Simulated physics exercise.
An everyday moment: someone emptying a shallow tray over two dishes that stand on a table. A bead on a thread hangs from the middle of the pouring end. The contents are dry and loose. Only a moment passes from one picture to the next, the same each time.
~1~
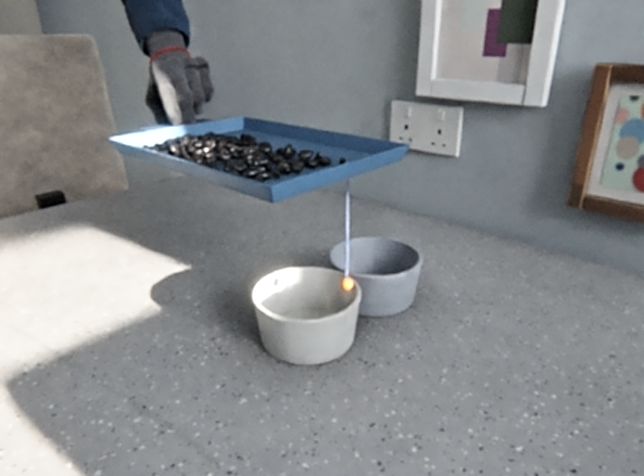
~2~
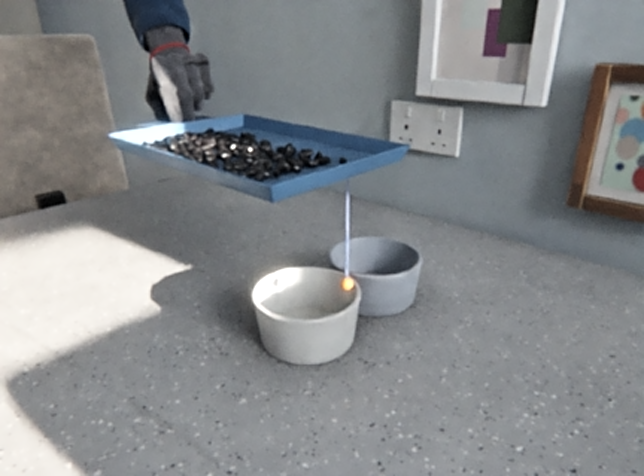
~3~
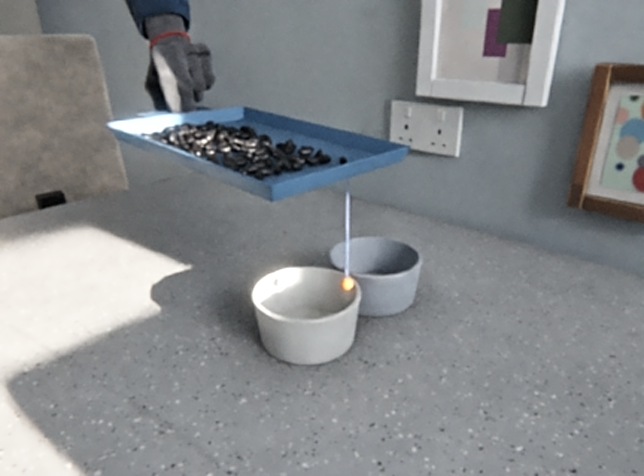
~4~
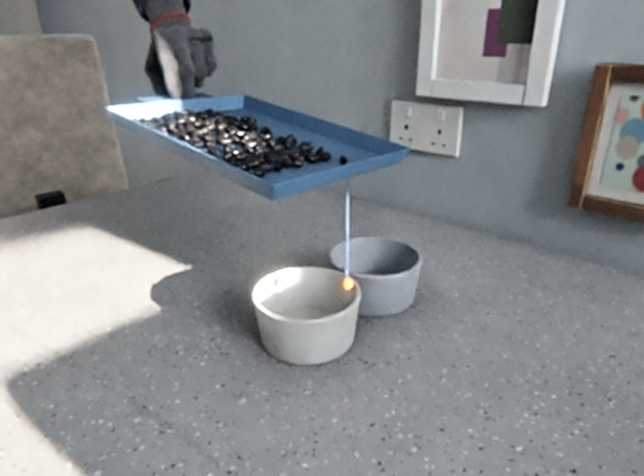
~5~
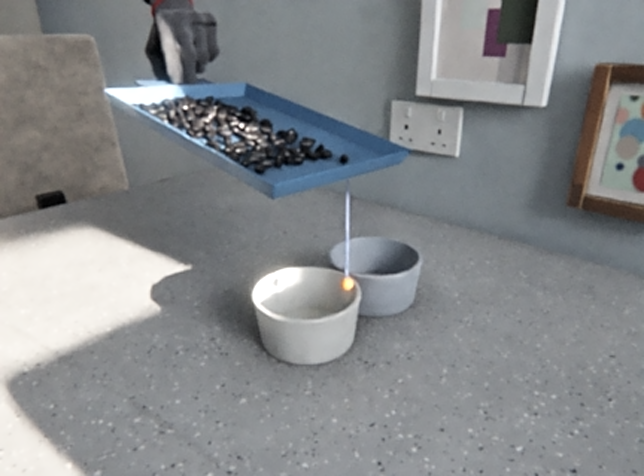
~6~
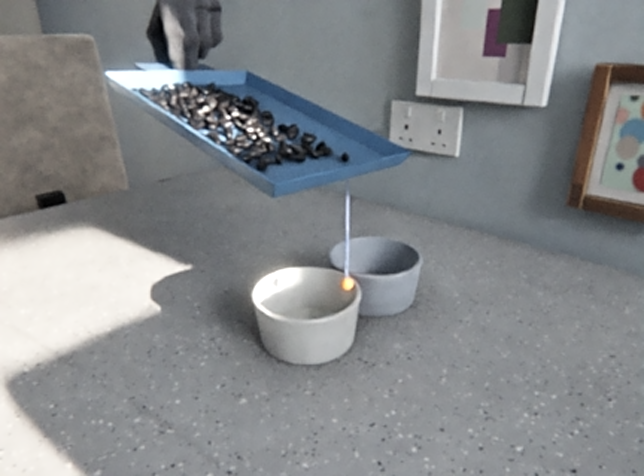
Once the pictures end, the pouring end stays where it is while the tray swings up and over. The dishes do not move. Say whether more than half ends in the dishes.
The two hold under half of the load.
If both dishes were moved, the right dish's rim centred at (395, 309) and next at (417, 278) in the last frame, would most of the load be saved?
First most of it, then over half.
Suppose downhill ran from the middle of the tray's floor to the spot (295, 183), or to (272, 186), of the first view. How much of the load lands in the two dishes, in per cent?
In turn 0 and 0 in a hundred.
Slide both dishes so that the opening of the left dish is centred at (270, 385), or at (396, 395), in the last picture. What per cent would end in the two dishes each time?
The first gives 40 %, the second 10 %.
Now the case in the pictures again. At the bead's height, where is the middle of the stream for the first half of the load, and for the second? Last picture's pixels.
At about (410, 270), then at (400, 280).
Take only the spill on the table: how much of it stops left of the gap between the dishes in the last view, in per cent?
Close to 10 per cent.
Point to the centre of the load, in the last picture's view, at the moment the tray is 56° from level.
At about (363, 161).
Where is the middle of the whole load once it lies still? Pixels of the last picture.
Near (421, 352).
Soon after the last picture, tray tipped steeply; most on the tray; a stray few outside both; about a quarter in the air.
A little later, tray tipped right over; about a quarter on the tray; a stray few in the left dish; a stray few in the right dish; about half outside both; about a quarter in the air.
Later still, tray tipped past a quarter turn; a stray few in the left dish; a stray few in the right dish; nearly all outside both.
At rest, tray tipped past a quarter turn; a stray few in the left dish; a stray few in the right dish; nearly all outside both.
